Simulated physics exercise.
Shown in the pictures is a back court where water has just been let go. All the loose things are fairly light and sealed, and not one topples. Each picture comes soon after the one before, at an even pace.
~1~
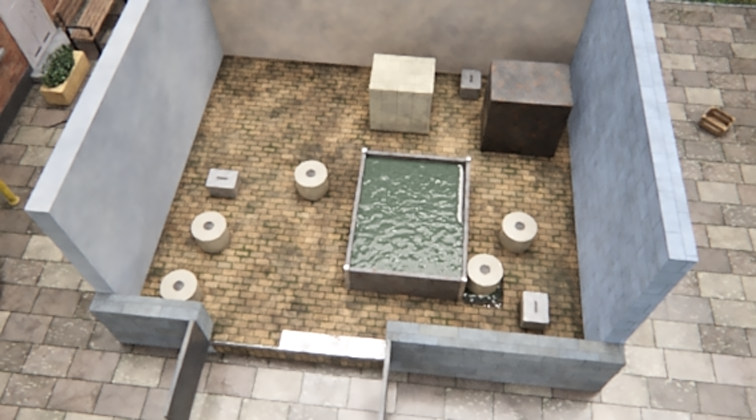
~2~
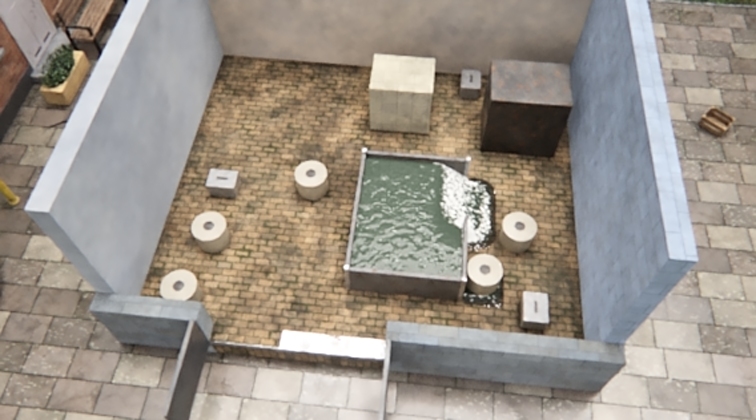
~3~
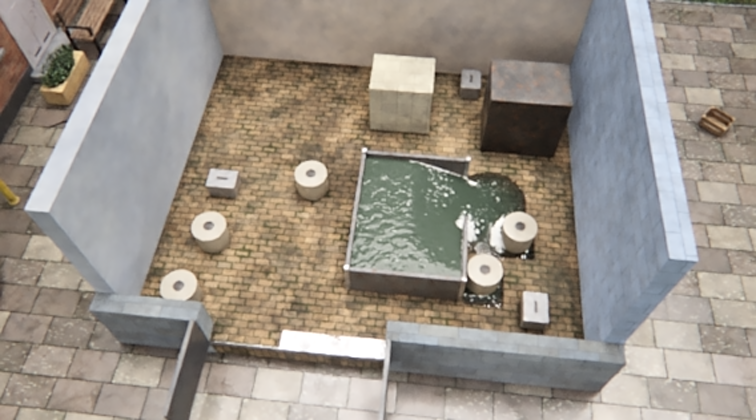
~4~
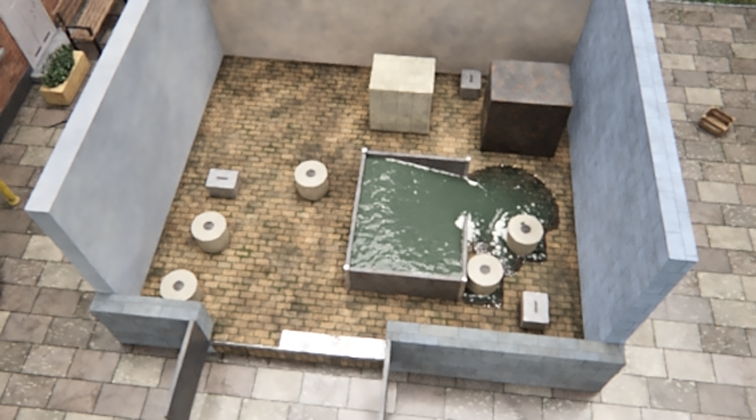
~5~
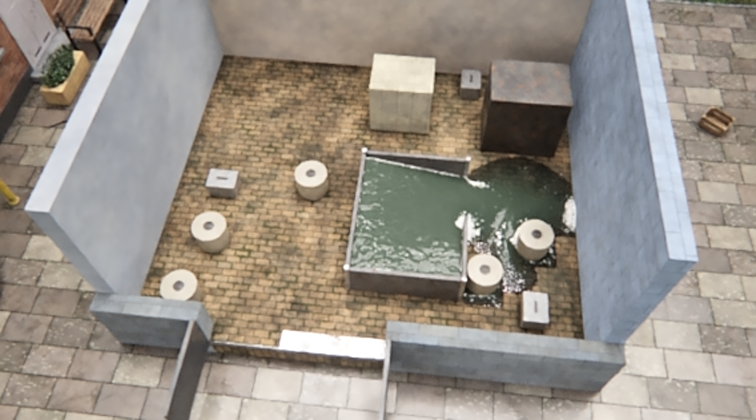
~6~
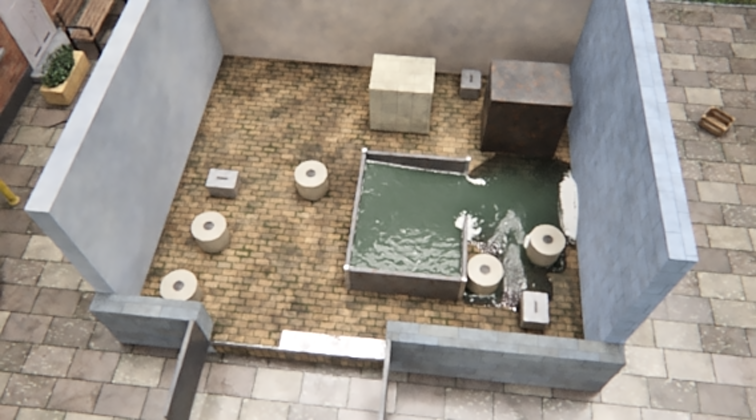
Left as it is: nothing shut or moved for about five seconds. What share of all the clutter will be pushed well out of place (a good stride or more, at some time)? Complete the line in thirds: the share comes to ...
The share comes to between one and two thirds.
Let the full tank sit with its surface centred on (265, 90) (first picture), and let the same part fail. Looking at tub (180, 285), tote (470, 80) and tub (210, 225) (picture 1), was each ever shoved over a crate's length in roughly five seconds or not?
Item one not displaced far, item two travelled far enough, item three not displaced far.
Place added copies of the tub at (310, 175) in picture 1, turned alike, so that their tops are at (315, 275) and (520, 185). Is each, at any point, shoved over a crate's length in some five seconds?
First: Stays short of it; second: Covers that distance.
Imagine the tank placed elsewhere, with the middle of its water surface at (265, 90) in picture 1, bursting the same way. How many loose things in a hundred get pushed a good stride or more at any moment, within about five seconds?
Estimate: Close to 10 per cent.
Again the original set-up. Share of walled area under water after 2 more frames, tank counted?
I'd call it close to 20 per cent.
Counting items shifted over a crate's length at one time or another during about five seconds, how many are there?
My tally gives 3.
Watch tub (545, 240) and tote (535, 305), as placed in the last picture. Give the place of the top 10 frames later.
My guess: Roughly (543, 311), then roughly (506, 323).
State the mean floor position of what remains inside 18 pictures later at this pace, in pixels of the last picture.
At about (338, 233).
A moment on, 1 of 8 are well off their spots; 0 afloat.
Next, 1 of 8 are well off their spots; 0 afloat.
Later, 3 of 8 are well off their spots; 1 afloat.
In the end, 3 of 8 are well off their spots, and 3 have been at some point; 0 afloat.
